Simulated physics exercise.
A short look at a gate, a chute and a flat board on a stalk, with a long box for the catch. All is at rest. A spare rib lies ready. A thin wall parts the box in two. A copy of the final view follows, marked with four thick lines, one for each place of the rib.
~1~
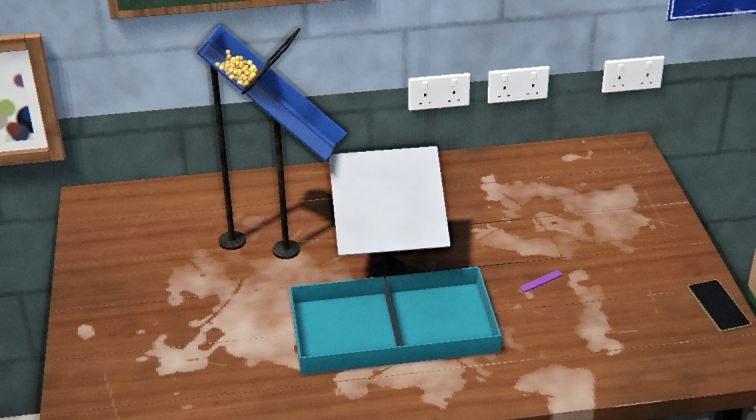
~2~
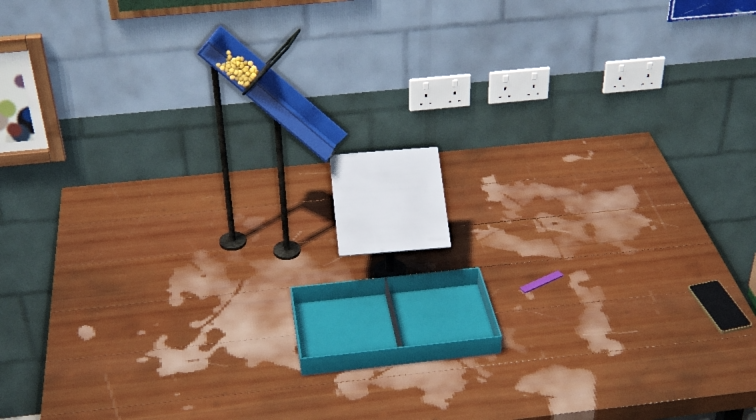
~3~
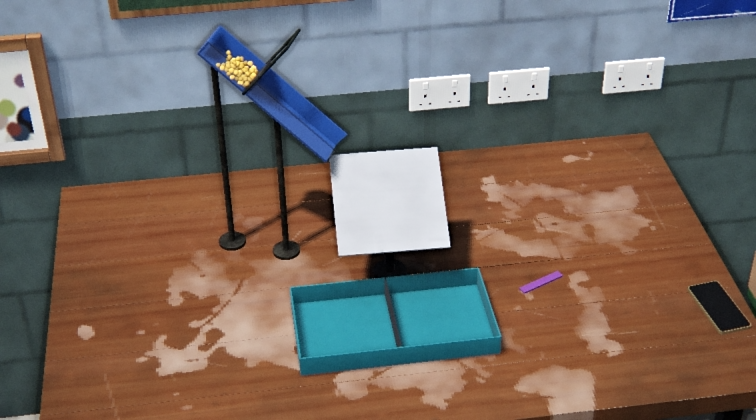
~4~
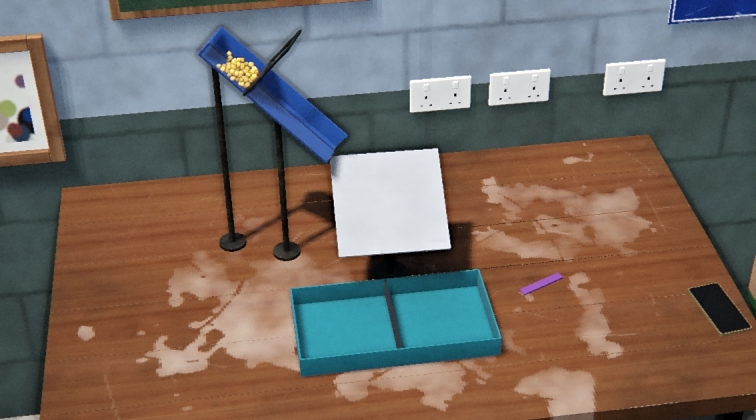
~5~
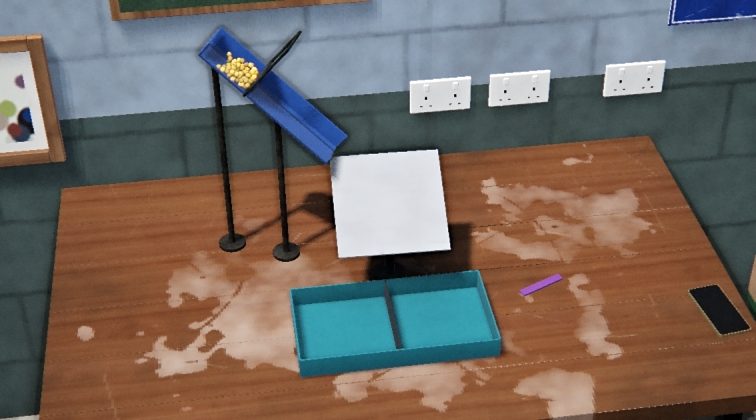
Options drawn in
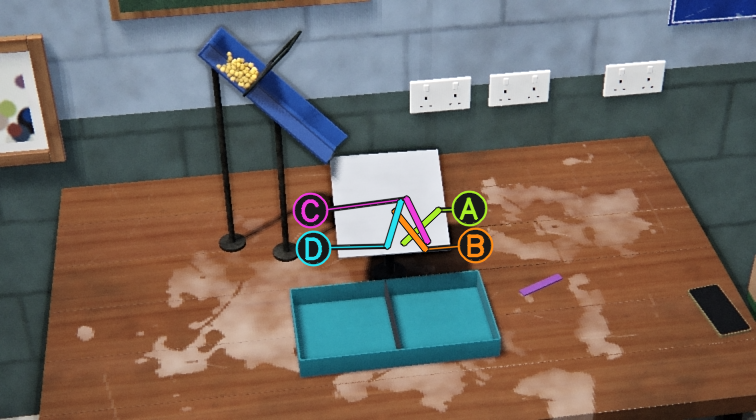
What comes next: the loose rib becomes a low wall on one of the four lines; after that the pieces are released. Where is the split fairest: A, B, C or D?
The answer is line A.
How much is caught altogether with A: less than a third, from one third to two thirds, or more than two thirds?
More than two thirds.
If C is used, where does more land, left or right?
More lands on the right.
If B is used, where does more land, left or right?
The right half.
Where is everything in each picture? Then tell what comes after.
In the first frame, load behind the gate at (240, 73), puffed corn balls; lip of the chute at (331, 153), sloping fairly steeply.
In the second frame, middle of the board at (389, 200), tilted fairly steeply; middle of its low edge at (395, 251); of its high edge at (384, 151).
In the third frame, front corners of the box at (300, 358) and (501, 336); front end of its middle wall at (401, 347); gate still shut at (264, 70).
In the fourth frame, middle of the load at (241, 74); lip at (331, 155).
In the fifth frame, middle of the load at (241, 75); lip at (331, 156).
On the marked copy, line A from (438, 210) to (403, 242); line B from (395, 211) to (425, 249); line C from (406, 198) to (427, 241); line D from (400, 201) to (387, 246).
For line A, of what is caught, about a third in the left half, about two thirds in the right.
For line B, of what is caught, a small part in the left half, most in the right.
For line C, of what is caught, a small part in the left half, nearly all in the right.
For line D, of what is caught, most in the left half, a small part in the right.
